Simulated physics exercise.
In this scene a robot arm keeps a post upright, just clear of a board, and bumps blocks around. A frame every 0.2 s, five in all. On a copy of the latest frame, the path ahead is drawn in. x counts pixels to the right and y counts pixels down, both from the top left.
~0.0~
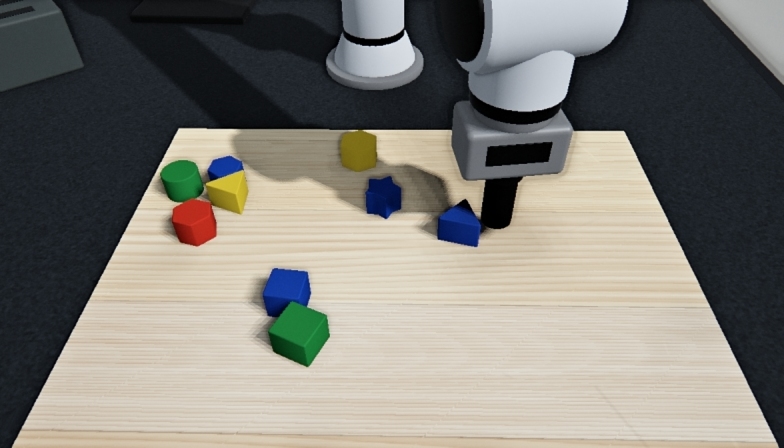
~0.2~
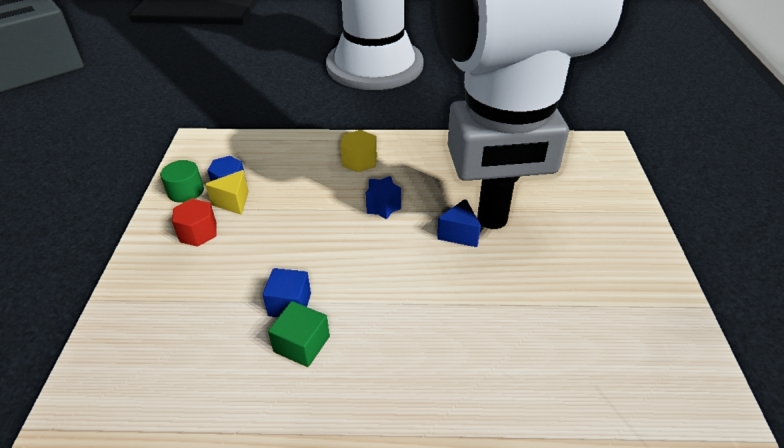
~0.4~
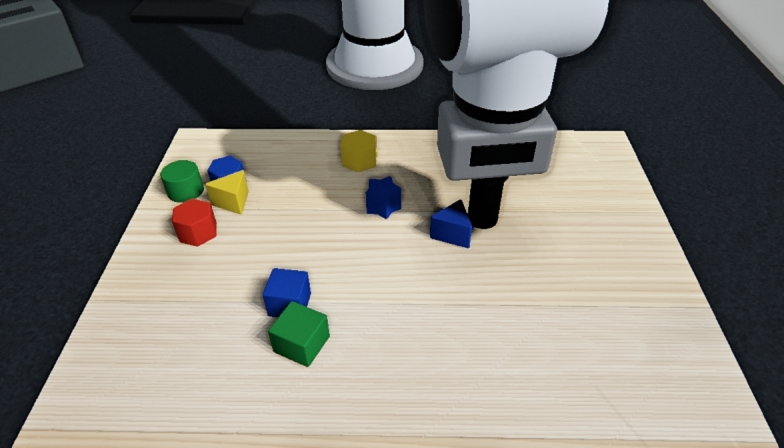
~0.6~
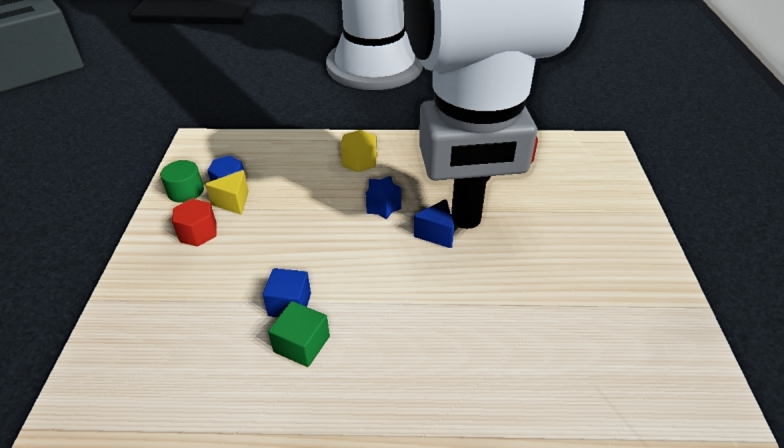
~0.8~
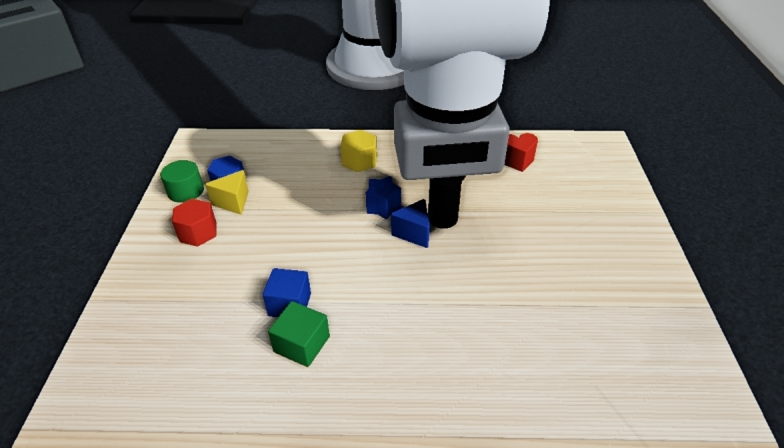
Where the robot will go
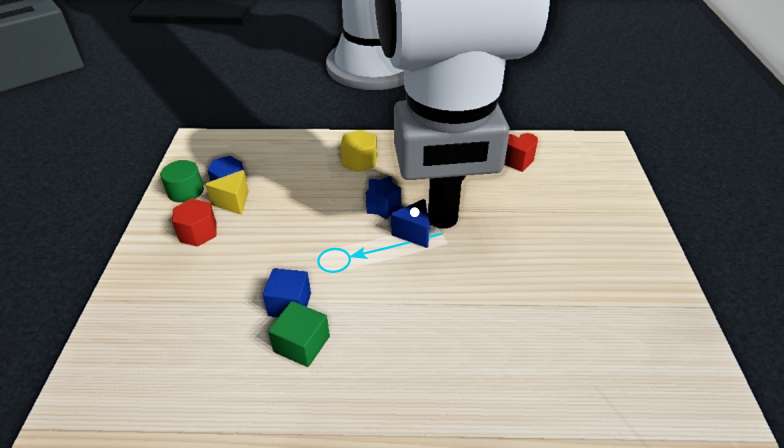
A robot arm slides a blue triangular block left across the board toward a blue star.
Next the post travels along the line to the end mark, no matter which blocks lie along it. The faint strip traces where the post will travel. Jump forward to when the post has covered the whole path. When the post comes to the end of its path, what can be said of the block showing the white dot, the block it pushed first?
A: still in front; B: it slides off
(B)
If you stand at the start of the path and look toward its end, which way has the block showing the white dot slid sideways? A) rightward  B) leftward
Option A.
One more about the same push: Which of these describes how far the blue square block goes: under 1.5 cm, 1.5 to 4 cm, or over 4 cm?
It shifts by less than 1.5 cm.
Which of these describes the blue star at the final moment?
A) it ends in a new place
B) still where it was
B (still where it was)
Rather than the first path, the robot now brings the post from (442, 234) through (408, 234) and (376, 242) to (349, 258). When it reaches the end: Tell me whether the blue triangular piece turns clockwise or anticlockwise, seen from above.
Top view: Clockwise.
Path on the board, from (442, 234) directly to (334, 260); the dot is on the blue triangular piece.
On the path given first. One third of the way, post at (407, 228); blue triangular piece at (380, 215), turned 30° clockwise.
Two thirds of the way, post at (371, 237); blue triangular piece at (355, 214), turned 60° clockwise.
At the end, post at (332, 245); blue square block in place; blue star in place; blue triangular piece at (350, 214), turned 75° clockwise.
